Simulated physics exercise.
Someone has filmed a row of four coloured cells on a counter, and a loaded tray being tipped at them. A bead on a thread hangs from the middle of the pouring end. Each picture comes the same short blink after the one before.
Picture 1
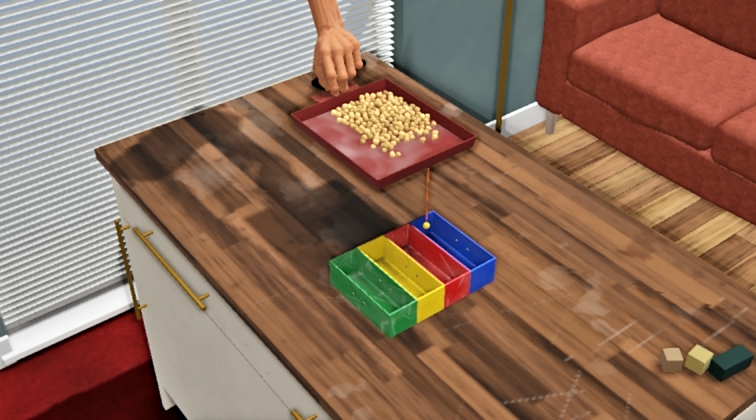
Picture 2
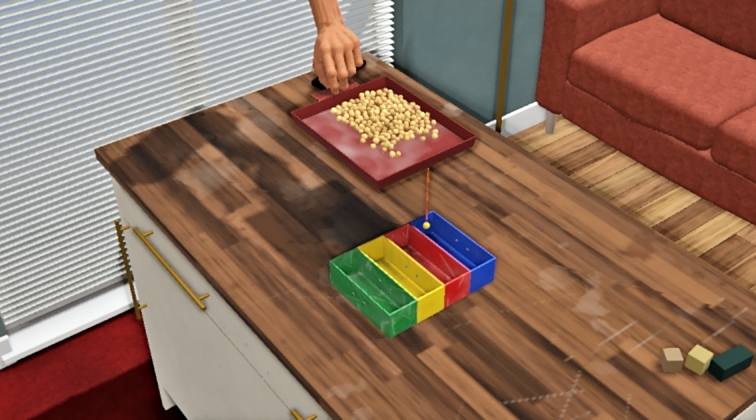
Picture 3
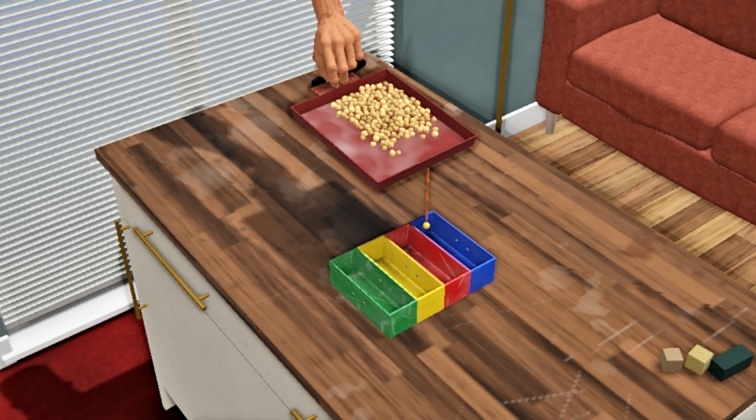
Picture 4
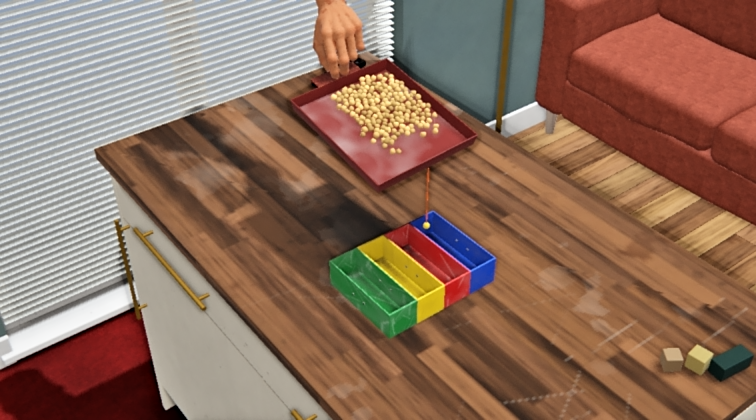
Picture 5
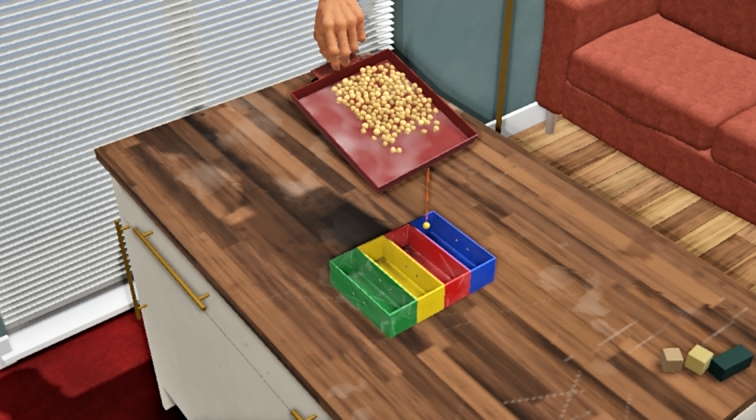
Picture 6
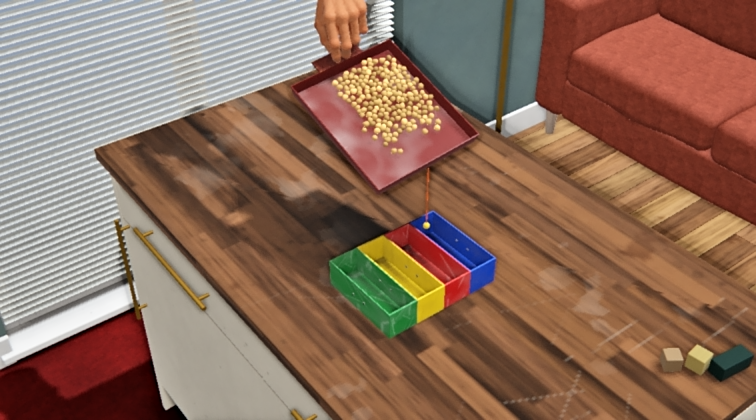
A dark red tray piled with dried chickpeas rests level at first, above a green, yellow, red and blue row of cells on a wooden counter. Then a hand raises its far end, slightly, then clearly, the near edge dipping toward its left corner while the heap stays bunched.
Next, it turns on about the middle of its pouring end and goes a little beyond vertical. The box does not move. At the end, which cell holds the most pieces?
It favours the yellow compartment.
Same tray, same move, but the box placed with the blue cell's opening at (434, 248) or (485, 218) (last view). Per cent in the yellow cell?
Roughly 30 per cent, and 10 per cent.
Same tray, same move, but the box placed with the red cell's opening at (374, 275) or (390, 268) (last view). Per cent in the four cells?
In turn 80 and 90 in a hundred.
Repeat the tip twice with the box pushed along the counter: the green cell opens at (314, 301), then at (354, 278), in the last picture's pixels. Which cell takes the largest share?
At the first place blue, at the second the yellow cell.
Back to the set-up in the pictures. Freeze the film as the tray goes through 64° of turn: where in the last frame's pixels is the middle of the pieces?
Close to (402, 174).
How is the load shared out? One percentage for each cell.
About: Green cell 10, yellow cell 60, red cell 20, blue cell 10 per cent.
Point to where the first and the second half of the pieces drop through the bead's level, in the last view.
The first part at (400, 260); the rest at (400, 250).
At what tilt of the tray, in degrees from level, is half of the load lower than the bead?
At about 110°.
Just after the last frame, tray tipped steeply; the larger part on the tray; just a few in the yellow cell; just a few in the green cell; roughly a quarter falling or outside the box.
A moment on, tray tipped past a quarter turn; roughly half on the tray; roughly a quarter in the yellow cell; about a tenth in the green cell; about a tenth in the red cell; just a few in the blue cell; about a tenth falling or outside the box.
Further on, tray tipped past a quarter turn; roughly two thirds in the yellow cell; roughly a quarter in the red cell; about a tenth in the green cell; about a tenth in the blue cell.
When it is over, tray tipped past a quarter turn; roughly two thirds in the yellow cell; roughly a quarter in the red cell; about a tenth in the green cell; about a tenth in the blue cell.
